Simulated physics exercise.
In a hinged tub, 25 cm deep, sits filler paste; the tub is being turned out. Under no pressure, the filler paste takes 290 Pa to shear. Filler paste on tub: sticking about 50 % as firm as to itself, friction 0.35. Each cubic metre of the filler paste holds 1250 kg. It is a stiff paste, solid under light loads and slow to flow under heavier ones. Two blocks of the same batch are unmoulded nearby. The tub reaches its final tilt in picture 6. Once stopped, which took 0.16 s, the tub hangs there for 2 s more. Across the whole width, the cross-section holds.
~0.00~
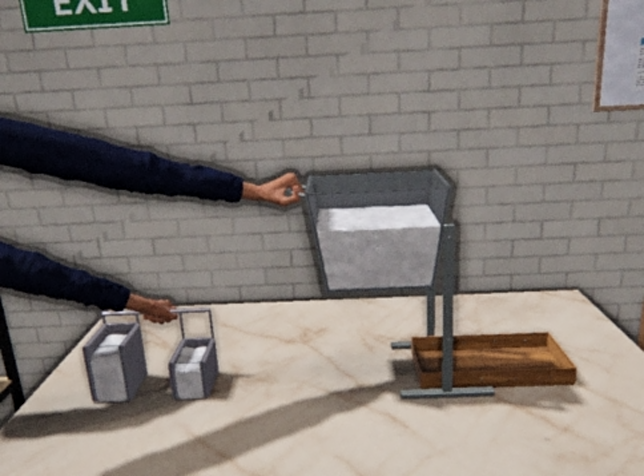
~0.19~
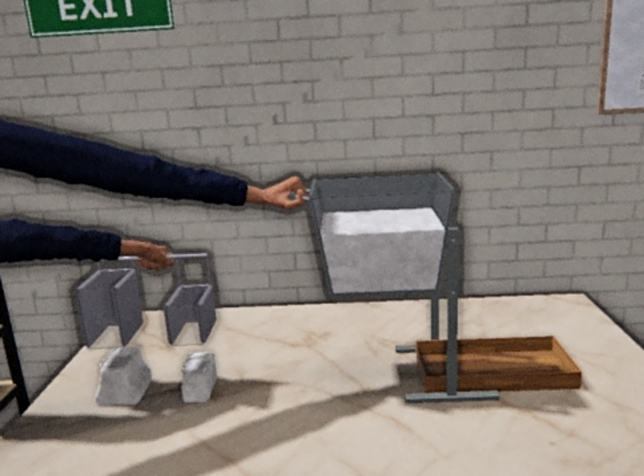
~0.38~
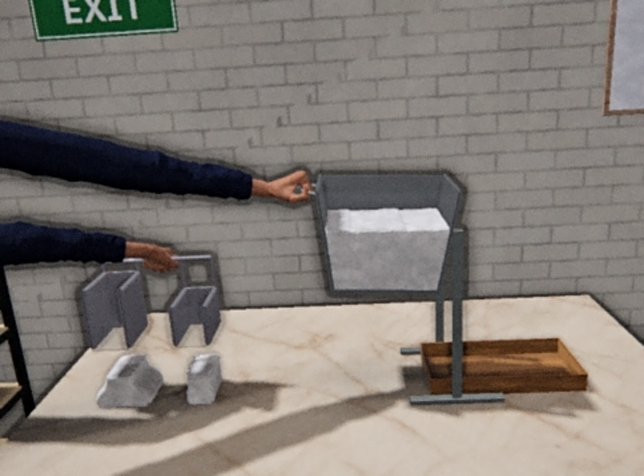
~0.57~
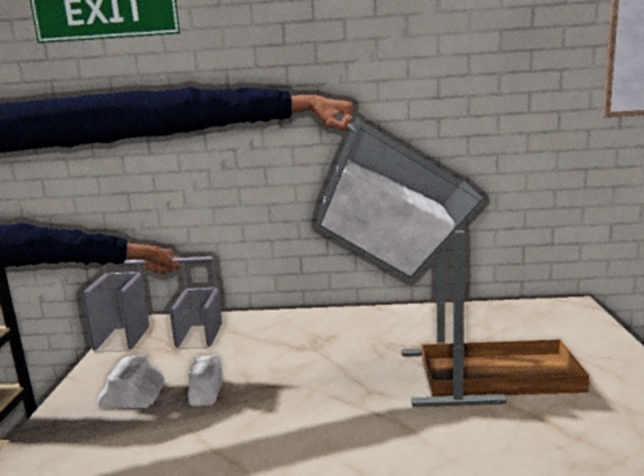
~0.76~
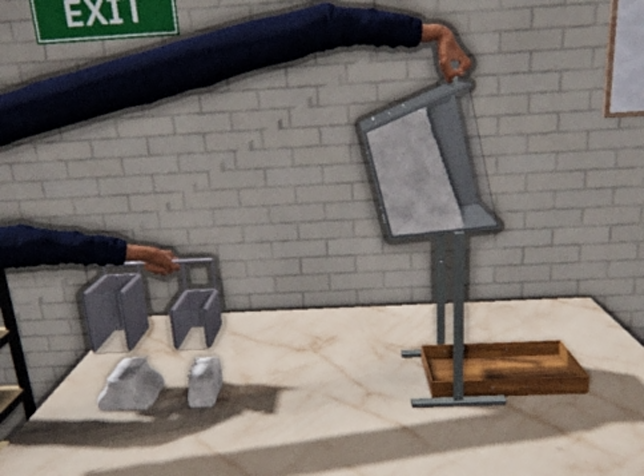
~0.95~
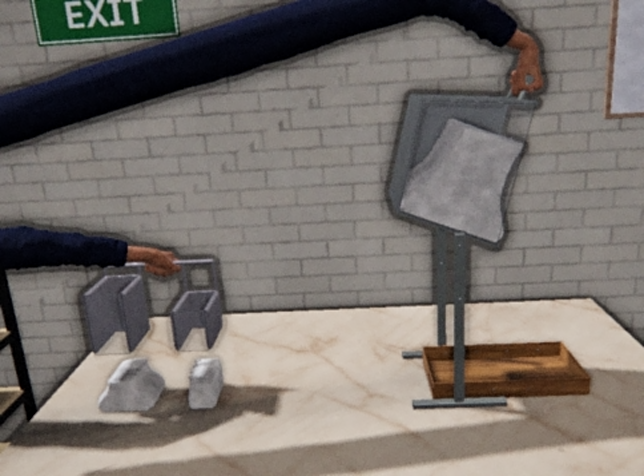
A hand swung a grey tub of pale paste over to the right until it passed upright on its side, and the paste shifted inside; earlier, another hand lifted two small moulds off slumping blocks.
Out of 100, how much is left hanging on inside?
Around 0 out of 100.
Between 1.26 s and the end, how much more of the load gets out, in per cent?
Load share from then on: Near 14 %.
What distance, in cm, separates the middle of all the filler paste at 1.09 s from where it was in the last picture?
Close to 17 centimetres.
By 1.09 s, the tub is at 104 degrees and holds 37 %.
By 1.26 s, the tub is at 104 degrees and holds 15 %.
By 1.43 s, the tub is at 104 degrees and holds 0 %.
By 1.60 s, the tub is at 104 degrees and holds 0 %.
By 2.95 s, at the end, the tub is at 104 degrees and holds 0 %.
